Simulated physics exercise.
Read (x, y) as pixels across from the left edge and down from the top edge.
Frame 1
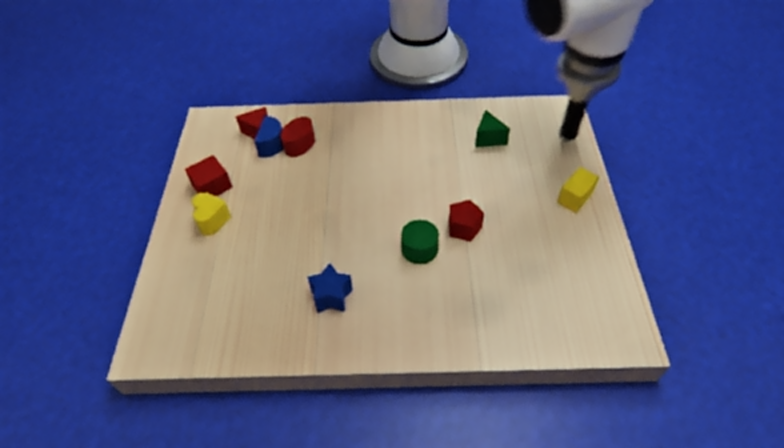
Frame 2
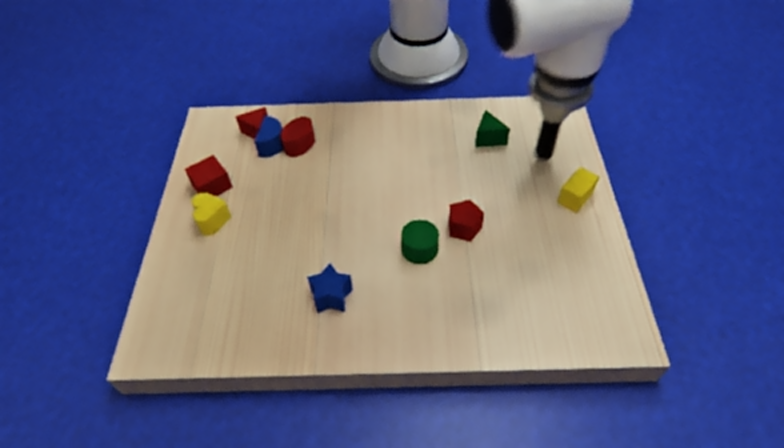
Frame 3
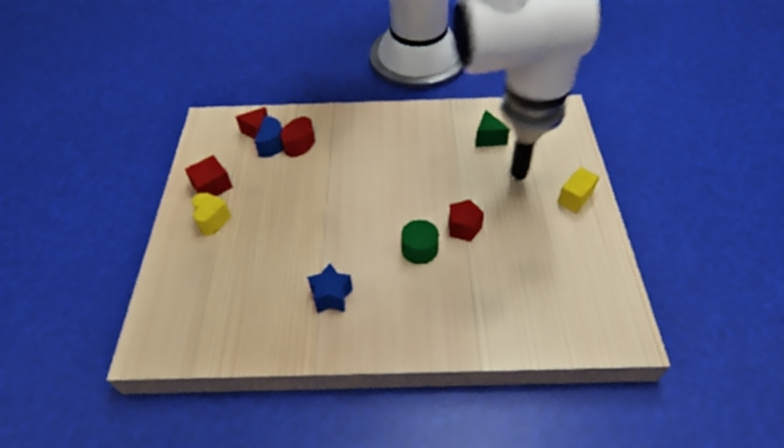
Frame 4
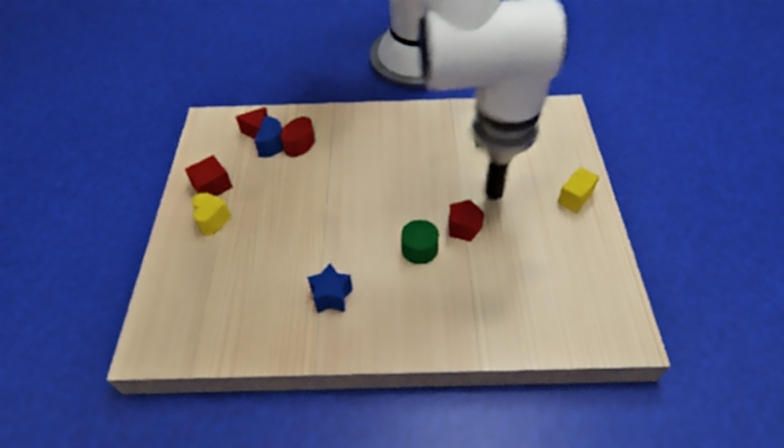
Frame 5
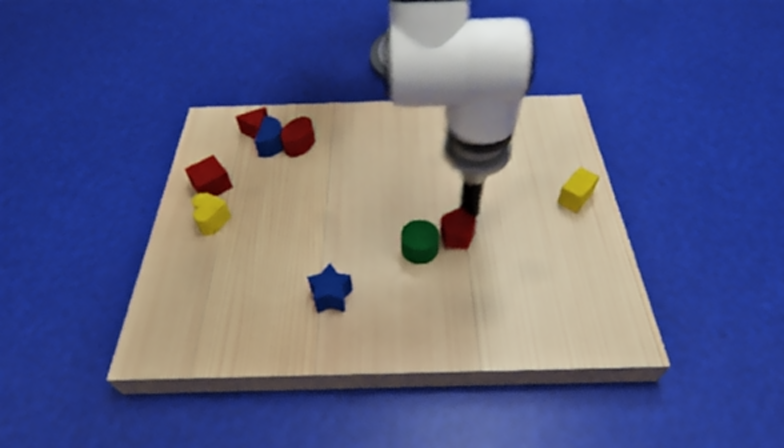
On a wooden board scattered with small colored blocks, a white robot arm moved its dark peg from the upper right down and left, then nudged the red pentagonal block slightly toward the green disc.
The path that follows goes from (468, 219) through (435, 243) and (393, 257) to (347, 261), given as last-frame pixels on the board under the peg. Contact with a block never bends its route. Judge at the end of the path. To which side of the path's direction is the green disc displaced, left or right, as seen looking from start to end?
Sideways, to the left.
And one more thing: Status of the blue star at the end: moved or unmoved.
Once the path ends, it is somewhere new.
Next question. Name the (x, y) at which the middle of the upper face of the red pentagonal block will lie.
It is at (438, 253).
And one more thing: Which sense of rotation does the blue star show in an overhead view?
From above, the blue star will be seen to turn clockwise.
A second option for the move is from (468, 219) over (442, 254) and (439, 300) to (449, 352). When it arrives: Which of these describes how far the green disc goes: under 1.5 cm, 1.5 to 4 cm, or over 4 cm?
My estimate: In the 1.5 to 4 cm range.
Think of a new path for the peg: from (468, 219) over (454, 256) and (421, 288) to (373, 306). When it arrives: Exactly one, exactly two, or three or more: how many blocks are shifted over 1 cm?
Two move.
The first path, step by step. One third of the way, peg at (435, 237); green disc at (403, 245); red pentagonal block at (439, 250), turned 55° anticlockwise.
Two thirds of the way, peg at (393, 251); green disc at (371, 261); red pentagonal block at (438, 253), turned 60° anticlockwise.
At the end, peg at (346, 255); blue star at (320, 290), turned 20° clockwise; green disc at (351, 272); red pentagonal block at (438, 253), turned 60° anticlockwise.
